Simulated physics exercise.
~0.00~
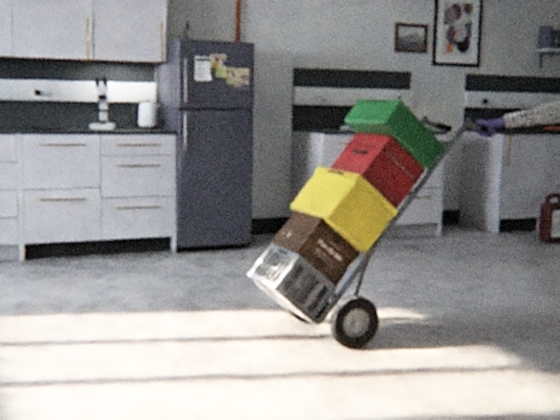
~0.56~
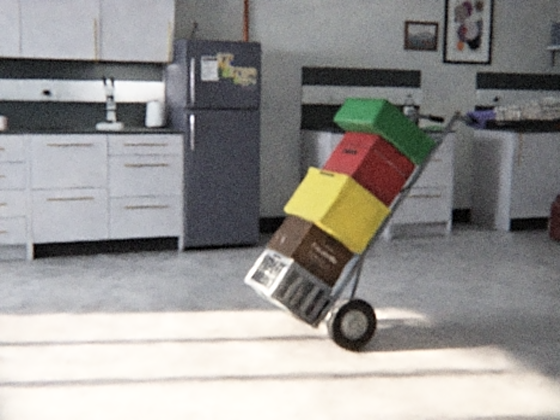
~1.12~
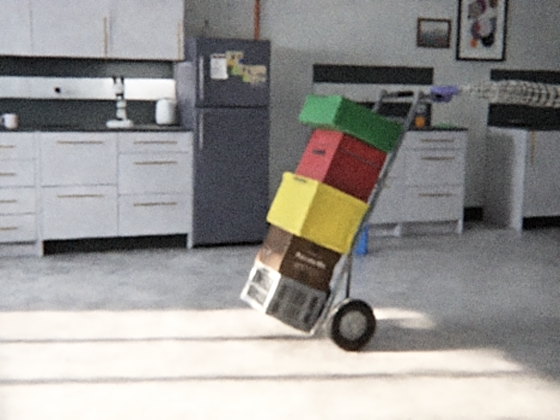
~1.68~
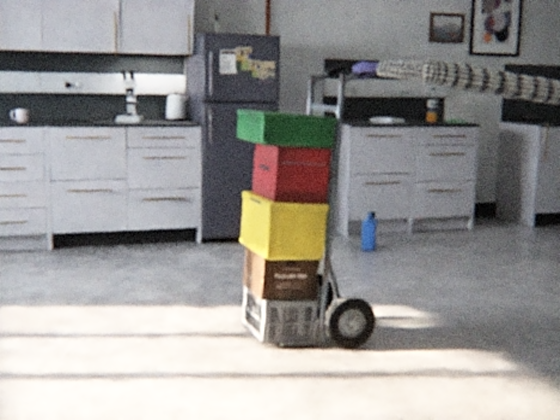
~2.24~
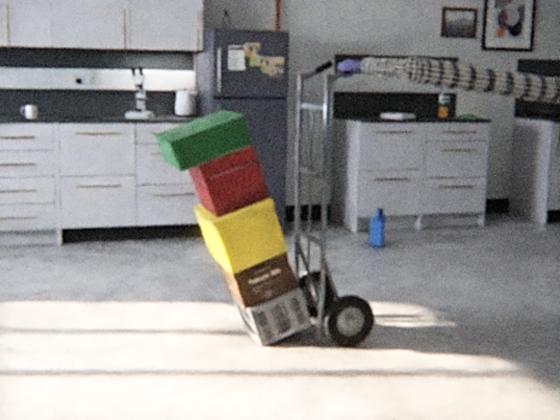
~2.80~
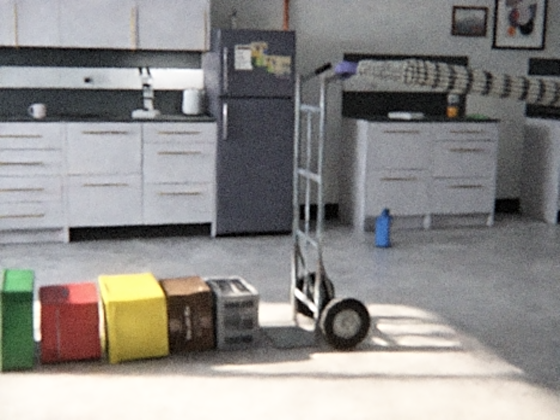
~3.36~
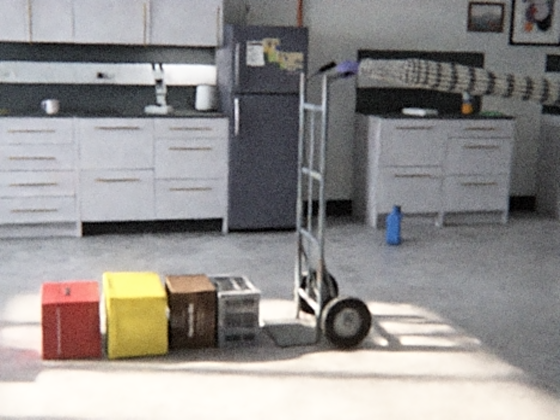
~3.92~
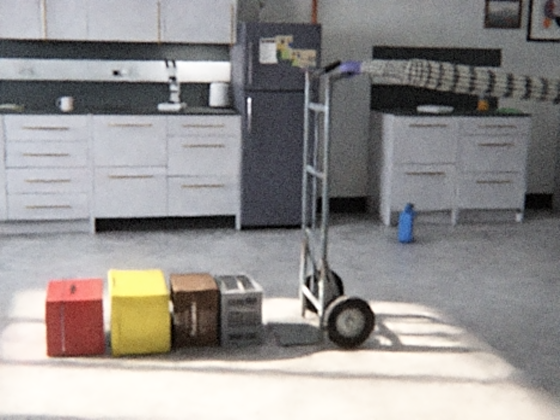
A stack of colourful boxes tips off an upright hand truck and topples leftward onto the floor.
